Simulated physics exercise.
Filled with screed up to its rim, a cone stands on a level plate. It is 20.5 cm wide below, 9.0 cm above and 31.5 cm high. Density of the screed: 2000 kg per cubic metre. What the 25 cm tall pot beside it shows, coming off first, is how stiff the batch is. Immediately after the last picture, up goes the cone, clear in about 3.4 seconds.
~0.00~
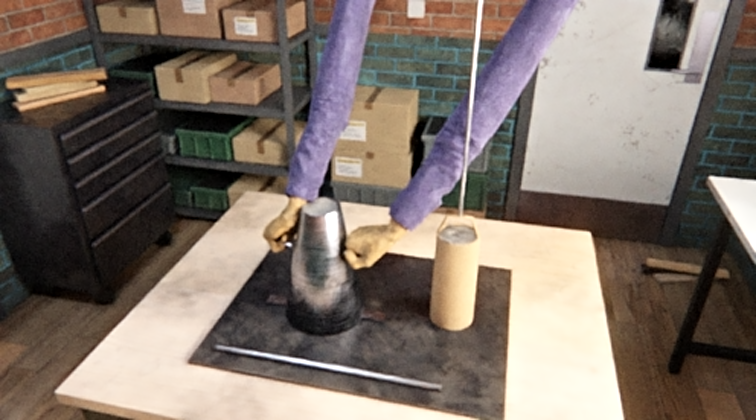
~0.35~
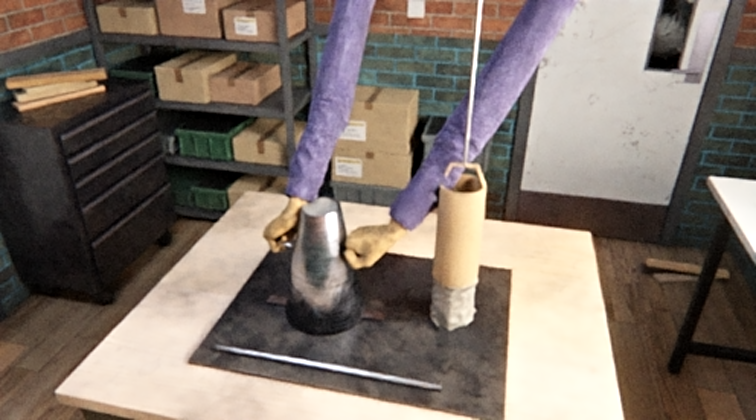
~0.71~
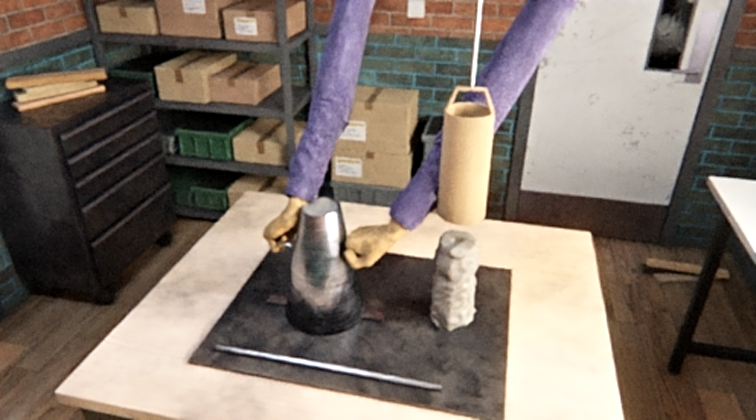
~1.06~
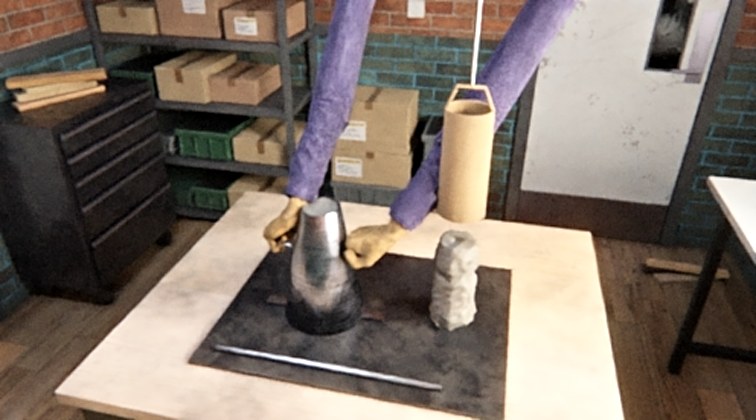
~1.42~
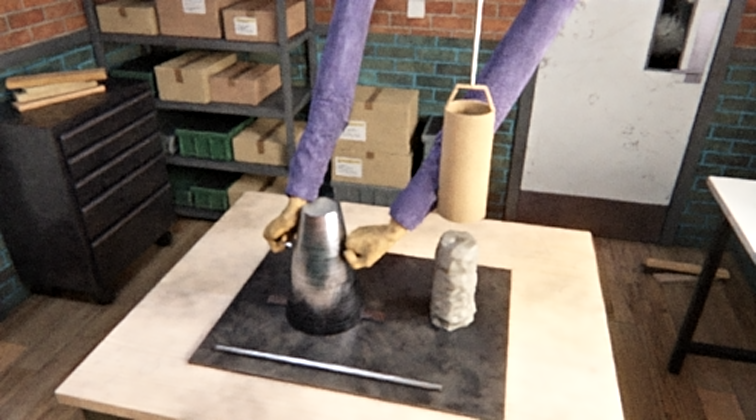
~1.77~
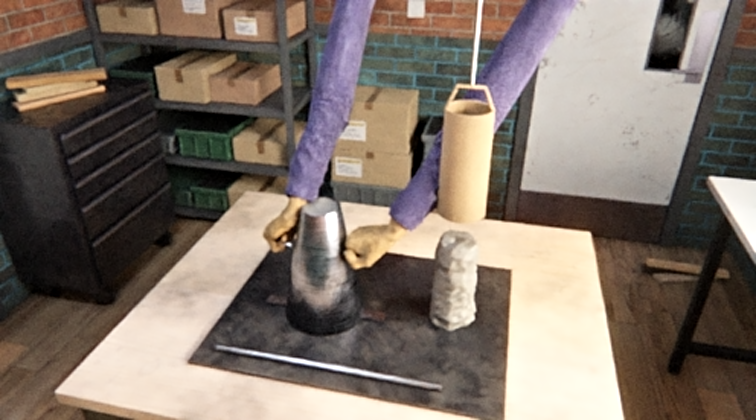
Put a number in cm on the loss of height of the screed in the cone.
Roughly 0 cm.
By 2.6 s, the cone is up 7.1 cm; the screed has come down 0.1 cm to 31 cm and is 21 cm wide.
By 3.5 s, the cone is up 20 cm; the screed has come down 0.1 cm to 31 cm and is 21 cm wide.
By 4.3 s, the cone is up 32 cm; the screed has come down 0.1 cm to 31 cm and is 21 cm wide.
By 5.3 s, the cone is clear; the screed has come down 0.1 cm to 31 cm and is 21 cm wide.
By 5.9 s, at rest, the cone is clear; the screed has come down 0.1 cm to 31 cm and is 21 cm wide.
